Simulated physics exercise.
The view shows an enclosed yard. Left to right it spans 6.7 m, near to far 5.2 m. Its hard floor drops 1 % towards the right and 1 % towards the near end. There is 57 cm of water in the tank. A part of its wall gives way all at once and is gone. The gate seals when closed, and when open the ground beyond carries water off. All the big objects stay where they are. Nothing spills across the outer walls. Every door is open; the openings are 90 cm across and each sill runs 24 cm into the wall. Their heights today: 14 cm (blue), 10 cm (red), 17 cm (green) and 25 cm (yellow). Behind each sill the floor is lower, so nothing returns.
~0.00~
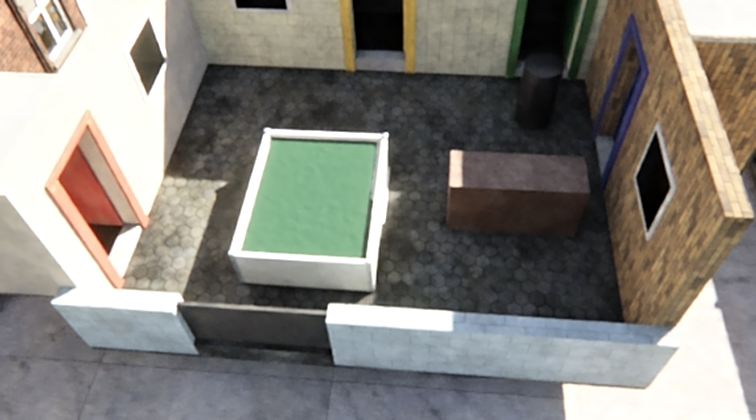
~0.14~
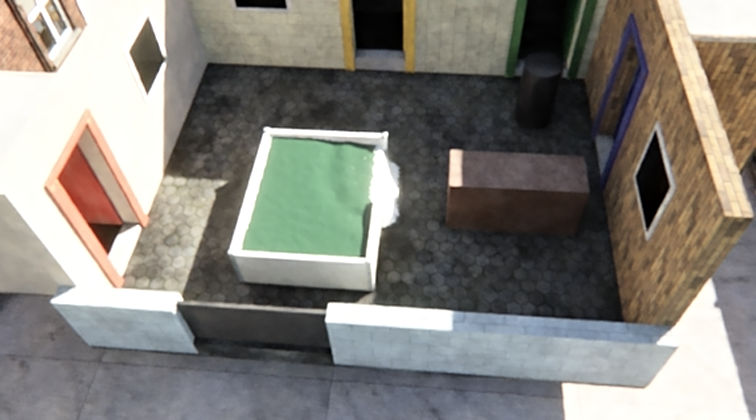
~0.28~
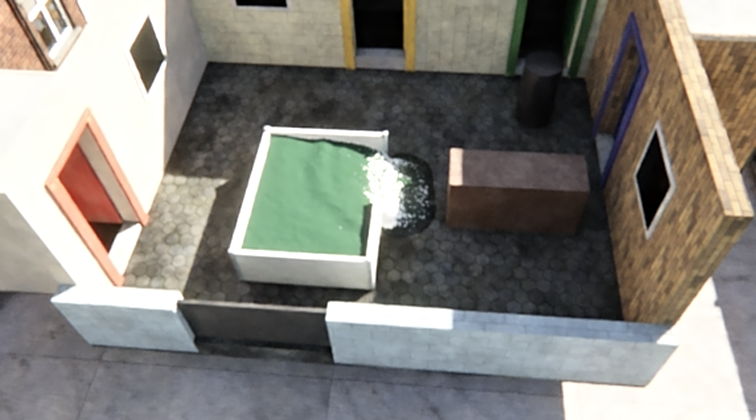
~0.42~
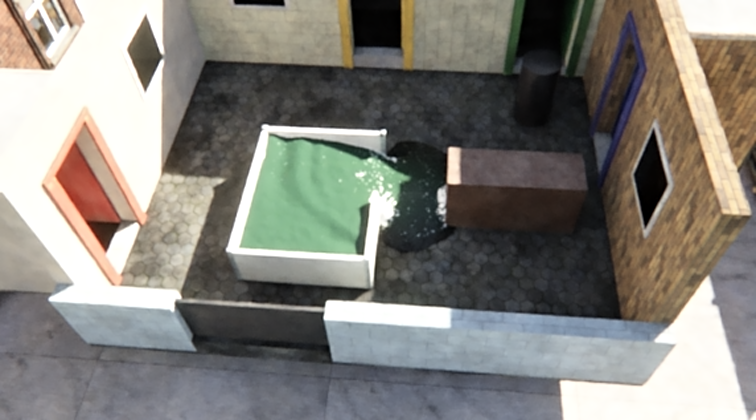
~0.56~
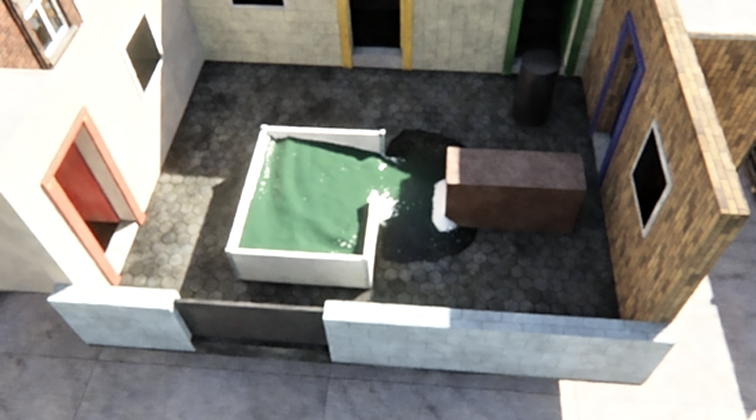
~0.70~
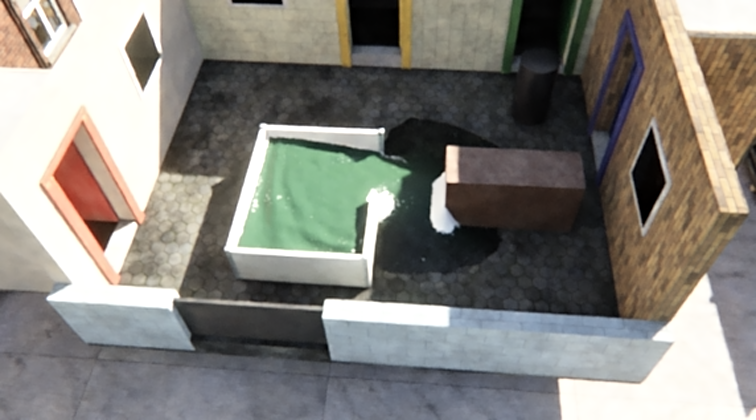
Green water pours through a gap in the tank's right side and spreads around a brown block.
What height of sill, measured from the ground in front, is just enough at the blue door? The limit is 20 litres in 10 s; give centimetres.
About 18 cm.
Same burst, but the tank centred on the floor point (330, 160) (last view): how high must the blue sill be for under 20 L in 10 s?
Some 25 cm.
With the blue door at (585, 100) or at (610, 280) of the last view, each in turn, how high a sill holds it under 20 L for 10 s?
About 16 and 11.5 cm.
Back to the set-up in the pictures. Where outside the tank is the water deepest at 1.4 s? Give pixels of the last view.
Around (439, 195).
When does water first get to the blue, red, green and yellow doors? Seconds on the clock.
Blue 1.1 s, red 5.5 s, green 2.0 s, yellow 3.4 s.
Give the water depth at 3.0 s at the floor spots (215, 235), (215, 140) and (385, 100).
In that order: 0, 0 and 0 cm.
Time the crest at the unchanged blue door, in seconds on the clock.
Around 2.2 s.
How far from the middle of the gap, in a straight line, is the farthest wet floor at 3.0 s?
Some 4.2 m out.
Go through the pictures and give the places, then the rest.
In the first frame, still water, 57 cm deep, in the tank at (314, 195); the blue door at (616, 114) is dry.
In the second frame, the front is at (396, 222), 0.3 m from the gap at (380, 184); 0.2 m2 of floor is wet, 57 cm left at the back.
In the third frame, water pours out at (380, 185) and has run 0.8 m, to (430, 213); about 10 cm deep outside, 57 cm at the back.
In the fourth frame, water pours out at (378, 184) and has run 1.2 m, to a hidden place; about 8 cm deep outside, 56 cm at the back.
In the fifth frame, water pours out at (377, 184) and has run 1.7 m, to a hidden place; about 6 cm deep outside, 52 cm at the back.
In the sixth frame, the front is at a hidden place, 2.2 m from the gap at (376, 183); 3.4 m2 of floor is wet, 48 cm left at the back; the blue door at (612, 109), 3.4 m from the gap, is still 1.2 m from the nearest water.
After 1.4 s water covers 25 % of the floor, deepest (41 cm) near (439, 195); 20 cm at the blue door, 0 litres in over its 14 cm sill.
After 3.0 s water covers 45 % of the floor, deepest (27 cm) near (581, 80); 19 cm at the blue door, 41 litres in over its 14 cm sill.
After 10.0 s water covers 95 % of the floor, deepest (14 cm) near (624, 354); 9 cm at the blue door, 61 litres in over its 14 cm sill.
At the blue door as built, the water arrived by 1.2 s and peaked near 25 cm at 2.2 s.
With a sill of 14.5 cm, 54 litres would have come in within the 10 s; with 19.5 cm, 12 litres. So under 20 litres takes about 18 cm.
